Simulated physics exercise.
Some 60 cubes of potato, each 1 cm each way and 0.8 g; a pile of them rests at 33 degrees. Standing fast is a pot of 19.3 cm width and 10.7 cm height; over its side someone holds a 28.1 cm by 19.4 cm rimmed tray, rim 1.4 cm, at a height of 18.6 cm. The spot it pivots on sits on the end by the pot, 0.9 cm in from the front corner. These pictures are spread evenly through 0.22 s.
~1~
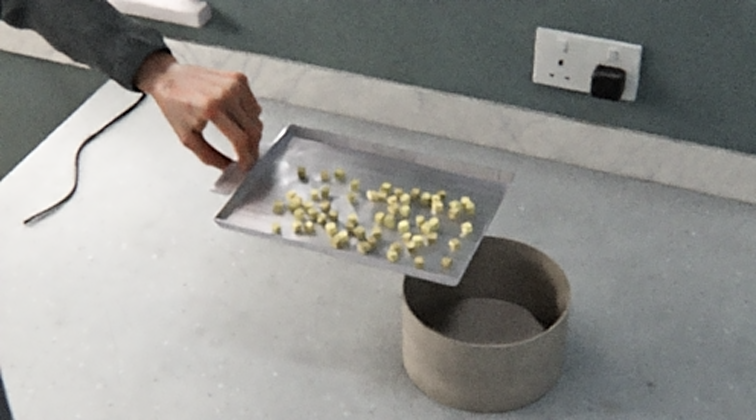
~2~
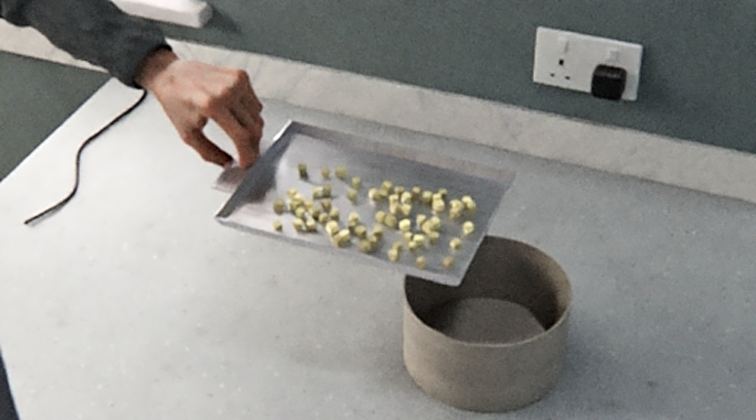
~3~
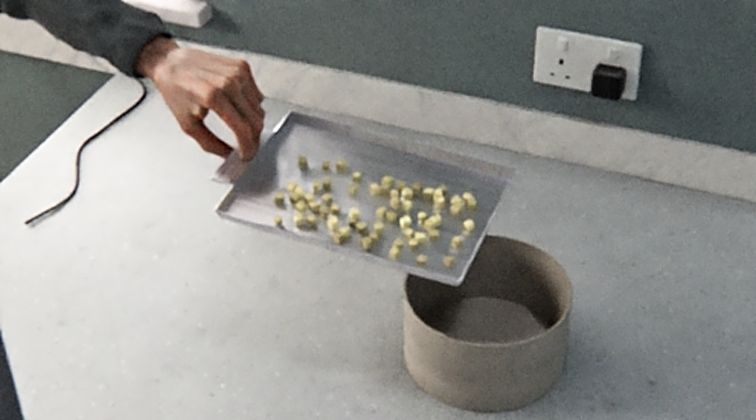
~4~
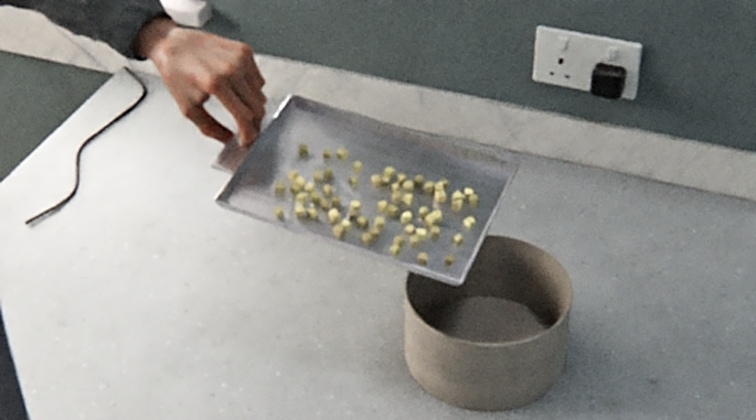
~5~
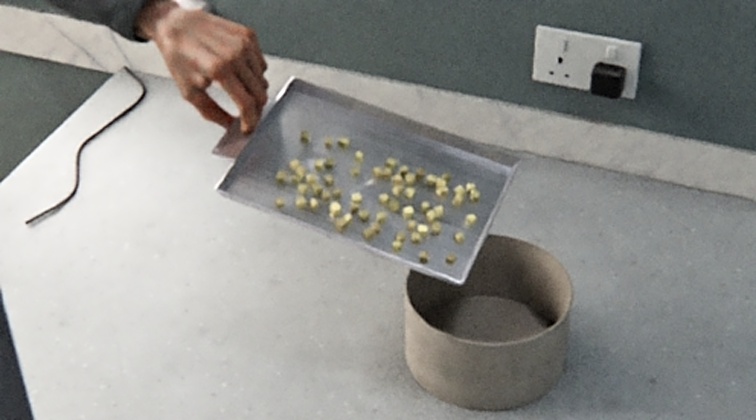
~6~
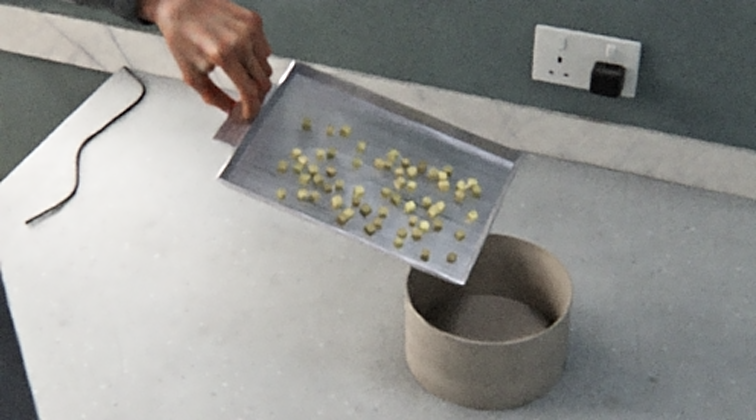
A hand gripped the left end of a shallow metal tray scattered with small pale cubes and gradually raised that end, tilting the tray down toward the round pot beneath its right side.
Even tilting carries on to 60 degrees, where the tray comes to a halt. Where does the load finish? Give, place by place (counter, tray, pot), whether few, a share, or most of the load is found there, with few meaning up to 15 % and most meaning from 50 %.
For the counter I expect most; for the tray I expect a share; for the pot I expect few.
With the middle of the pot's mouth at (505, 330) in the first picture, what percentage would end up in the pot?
I'd expect near 60 per cent.
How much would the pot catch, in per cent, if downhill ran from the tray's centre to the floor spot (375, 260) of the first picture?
My guess is roughly 0 percent.
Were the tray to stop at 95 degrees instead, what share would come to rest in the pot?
Around 0 %, I reckon.
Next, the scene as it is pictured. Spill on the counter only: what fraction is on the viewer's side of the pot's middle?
Roughly 100 per cent.
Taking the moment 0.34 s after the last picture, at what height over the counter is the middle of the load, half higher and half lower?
The halfway mark sits at about 26 cm.
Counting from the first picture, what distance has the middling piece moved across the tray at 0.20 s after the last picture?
About 0 cm.
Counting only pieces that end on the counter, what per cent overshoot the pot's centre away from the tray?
Some 100 per cent of the spill lies beyond the centre.
Then, 0.20 s after the last picture, tilt 39 degrees; the tray holds 100 %, the pot 0 %.
Then, 0.34 s after the last picture, tilt 54 degrees; the tray holds 100 %, the pot 0 %.
Then, 0.61 s after the last picture, tilt 60 degrees; the tray holds 40 %, the pot 0 %.
In the end, counter 65 %, tray 30 %, pot 5 %.
